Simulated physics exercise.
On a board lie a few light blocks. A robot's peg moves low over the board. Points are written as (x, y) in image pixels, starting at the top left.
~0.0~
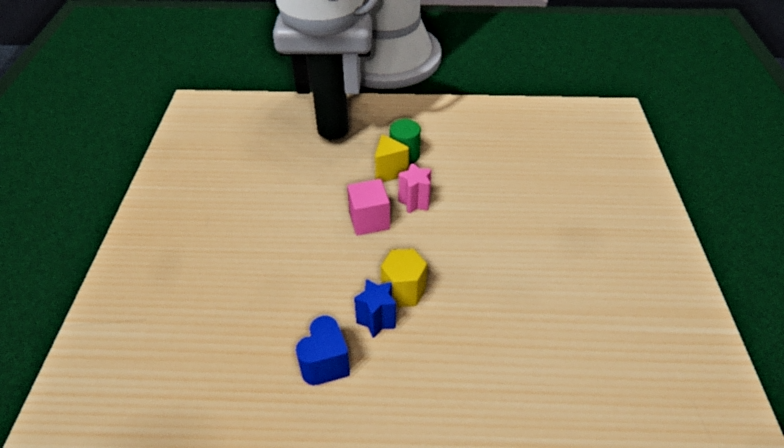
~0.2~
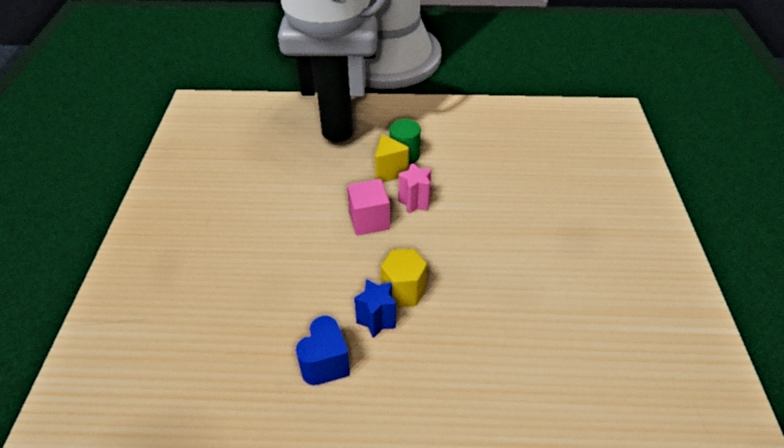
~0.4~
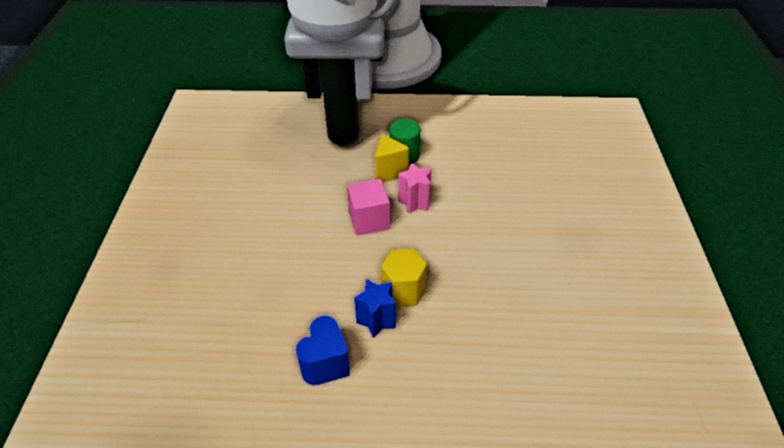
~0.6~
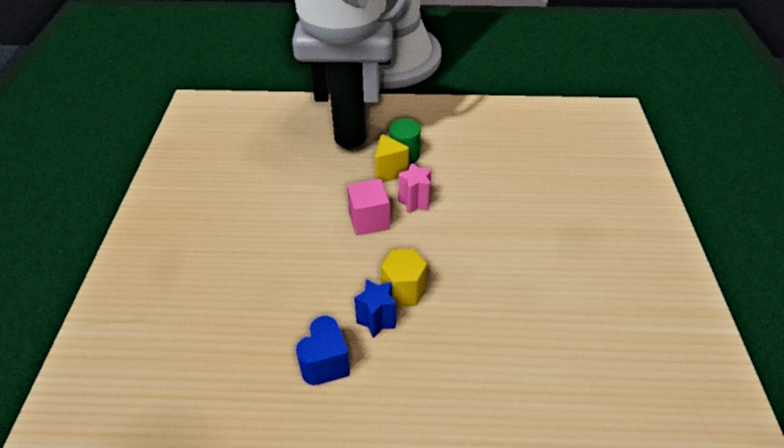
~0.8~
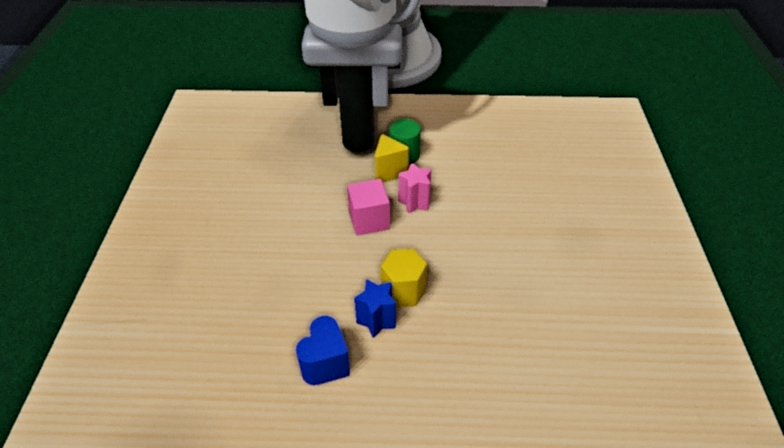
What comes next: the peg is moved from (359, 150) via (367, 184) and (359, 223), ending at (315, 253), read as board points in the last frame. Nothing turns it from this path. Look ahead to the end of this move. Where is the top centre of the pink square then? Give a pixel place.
Most likely (361, 235).
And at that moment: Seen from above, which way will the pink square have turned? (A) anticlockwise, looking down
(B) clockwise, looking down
I choose A.
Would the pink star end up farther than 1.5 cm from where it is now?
The answer is no.
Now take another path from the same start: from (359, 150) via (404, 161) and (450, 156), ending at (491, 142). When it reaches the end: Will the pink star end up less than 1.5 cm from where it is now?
Final answer: Yes.
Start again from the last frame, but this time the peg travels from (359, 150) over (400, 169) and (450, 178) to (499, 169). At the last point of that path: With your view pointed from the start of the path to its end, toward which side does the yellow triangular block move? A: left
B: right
My answer is option B.
On the path given first. One third of the way, peg at (367, 177); yellow triangular block at (394, 149), turned 15° anticlockwise.
Two thirds of the way, peg at (358, 216); pink square at (363, 224); yellow triangular block at (394, 149), turned 15° anticlockwise.
At the end, peg at (314, 246); pink square at (361, 235), turned 20° anticlockwise; yellow triangular block at (394, 149), turned 15° anticlockwise; pink star in place.
